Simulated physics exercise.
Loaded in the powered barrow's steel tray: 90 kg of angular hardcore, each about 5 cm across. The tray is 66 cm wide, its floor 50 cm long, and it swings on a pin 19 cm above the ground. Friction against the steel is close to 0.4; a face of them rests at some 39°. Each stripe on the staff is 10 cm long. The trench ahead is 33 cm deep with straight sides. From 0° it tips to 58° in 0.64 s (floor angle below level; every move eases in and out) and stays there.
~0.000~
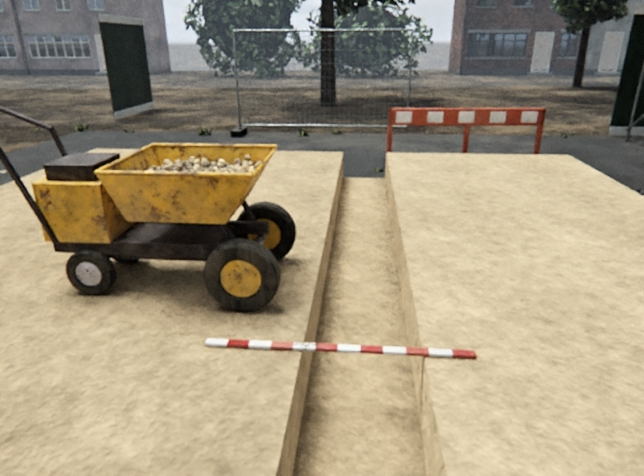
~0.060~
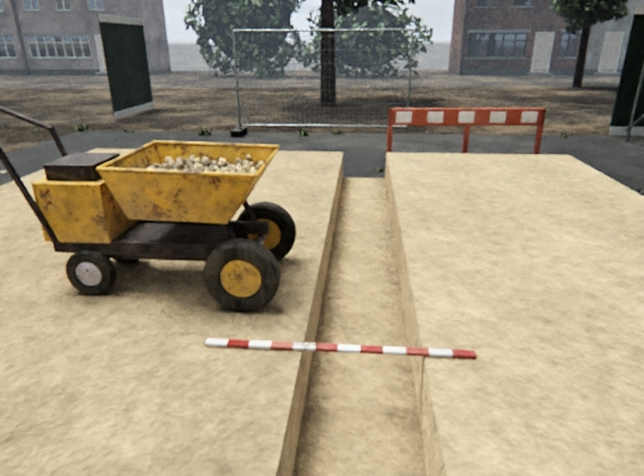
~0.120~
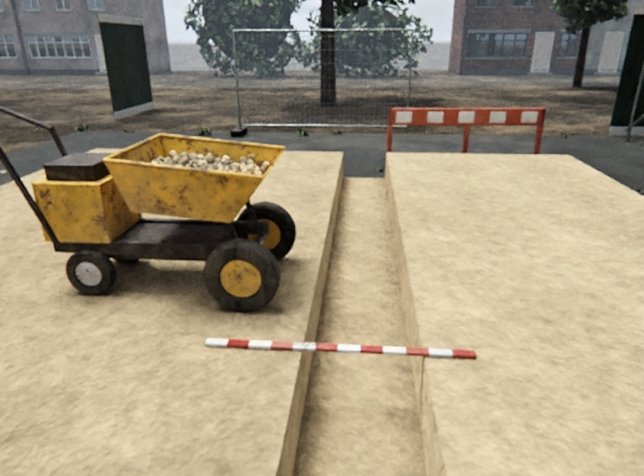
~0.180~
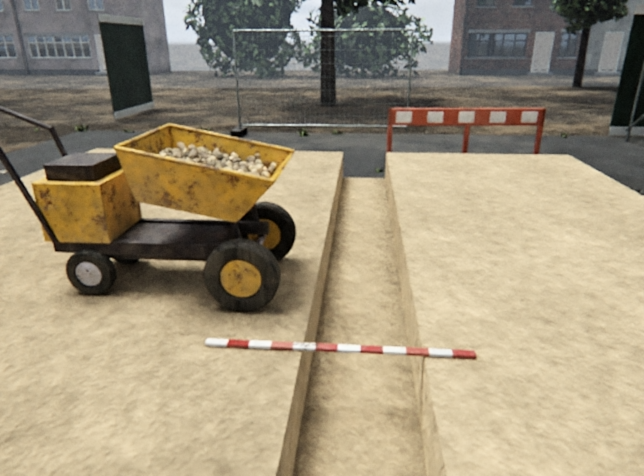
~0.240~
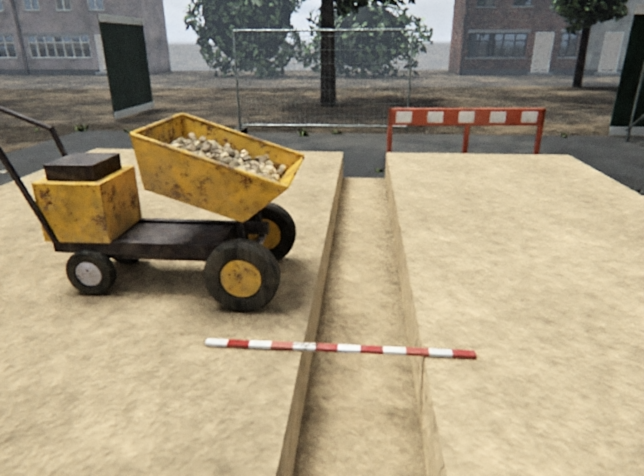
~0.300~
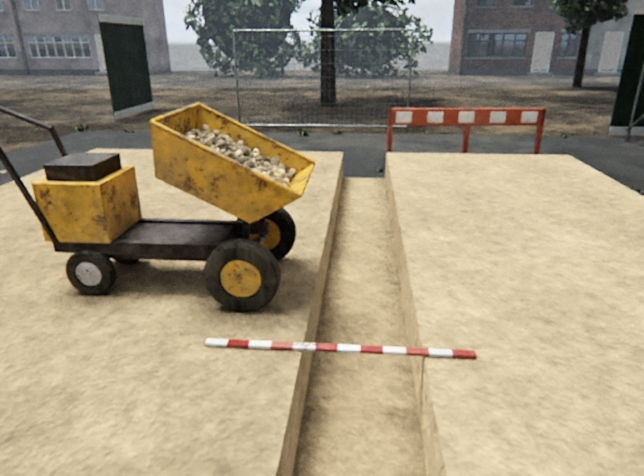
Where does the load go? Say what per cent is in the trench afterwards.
Roughly 28 per cent ends in the trench.
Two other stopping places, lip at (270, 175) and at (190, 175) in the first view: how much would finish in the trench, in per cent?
Near 20 per cent from the first place, 30 from the second.
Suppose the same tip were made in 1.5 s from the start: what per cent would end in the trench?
Then about 5 per cent.
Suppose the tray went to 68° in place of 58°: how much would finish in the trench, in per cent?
It would be near 50 per cent.
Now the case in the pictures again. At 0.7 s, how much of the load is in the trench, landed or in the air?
Some 0 per cent.
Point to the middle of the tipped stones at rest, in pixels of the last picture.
Their middle is at about (389, 335).
After 0.5 s the floor is at 49°; 100 % in the tray; the foremost stones are at (313, 207).
After 0.7 s the floor is at 58°; 98 % in the tray, 2 % in the trench; the foremost stones are at (361, 225).
After 1.1 s the floor is at 58°; 75 % in the tray, 22 % in the trench, 2 % past the trench; the foremost stones are at (441, 287).
After 3.0 s the floor is at 58°; 70 % in the tray, 28 % in the trench, 2 % past the trench; the foremost stones are at (479, 290).
